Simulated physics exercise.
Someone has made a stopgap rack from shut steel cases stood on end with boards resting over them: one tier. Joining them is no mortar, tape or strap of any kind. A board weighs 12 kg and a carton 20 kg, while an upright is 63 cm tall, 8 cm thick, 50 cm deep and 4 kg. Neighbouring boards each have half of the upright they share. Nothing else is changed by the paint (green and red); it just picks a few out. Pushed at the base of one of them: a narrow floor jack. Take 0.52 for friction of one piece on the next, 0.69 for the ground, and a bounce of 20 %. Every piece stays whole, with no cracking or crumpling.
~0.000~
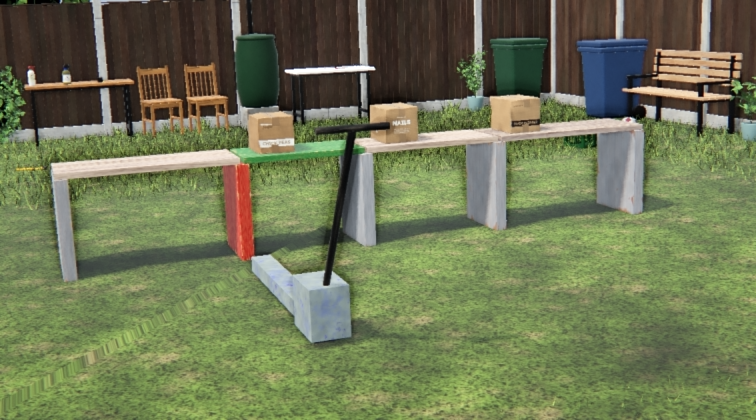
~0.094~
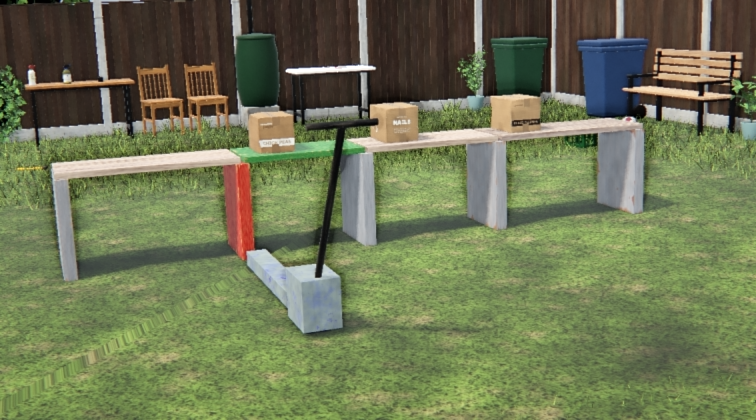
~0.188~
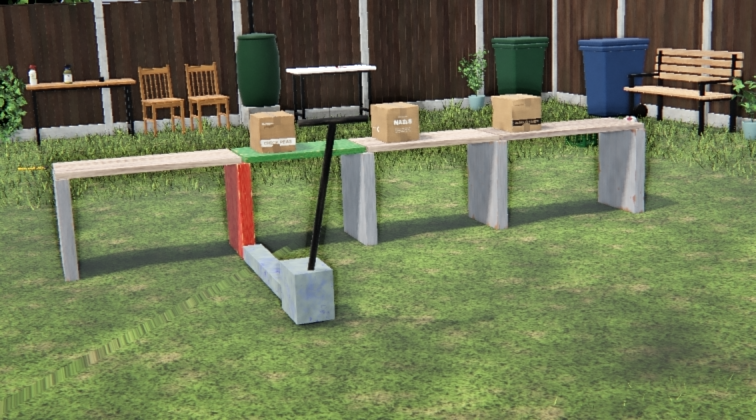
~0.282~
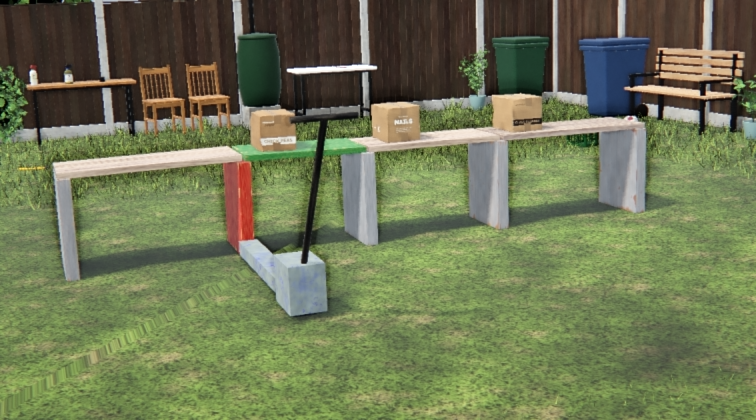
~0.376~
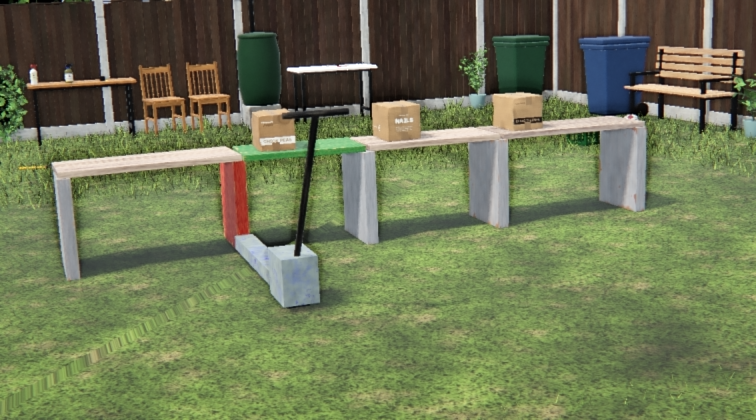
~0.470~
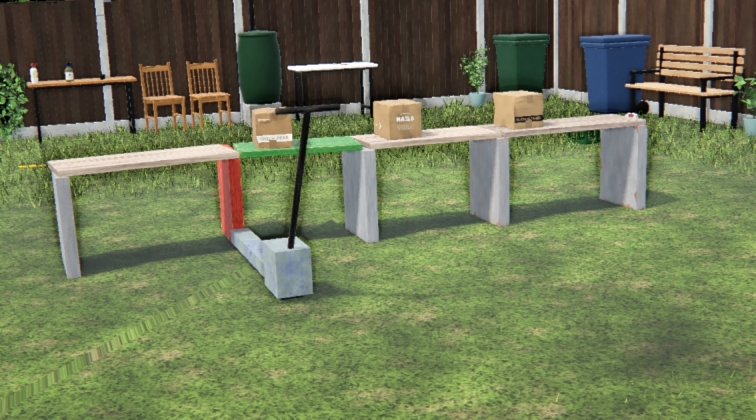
Red upright under a row of boards carrying three boxes shifting slightly backward as a long-handled grey jack pushes its base.
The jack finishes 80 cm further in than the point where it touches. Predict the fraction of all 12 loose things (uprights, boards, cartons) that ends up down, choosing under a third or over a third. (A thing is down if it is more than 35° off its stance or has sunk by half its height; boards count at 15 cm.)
I would say upwards of a third.
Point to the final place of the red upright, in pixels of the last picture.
Roughly at (260, 211).
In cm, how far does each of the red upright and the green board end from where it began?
Estimate: Red near 110 cm, green near 60 cm.
After 0.70 s, 1 of the 12 pieces down; green board leaning 20°, 14 cm lower; red upright leaning 4°.
After 1.32 s, 4 of the 12 pieces down; green board leaning 49°, 26 cm lower; red upright leaning 10°.
After 2.84 s, 9 of the 12 pieces down; red upright on its side; green board leaning 14°, 51 cm lower.
After 3.08 s, 12 of the 12 pieces down; red upright on its side; green board leaning 6°, 58 cm lower.
At rest (4.3 s), 12 of the 12 pieces down; red upright on its side; green board leaning 6°, 58 cm lower. That is 100 per cent. As the last picture would show them, middles, red upright near (260, 211), green board near (318, 227).
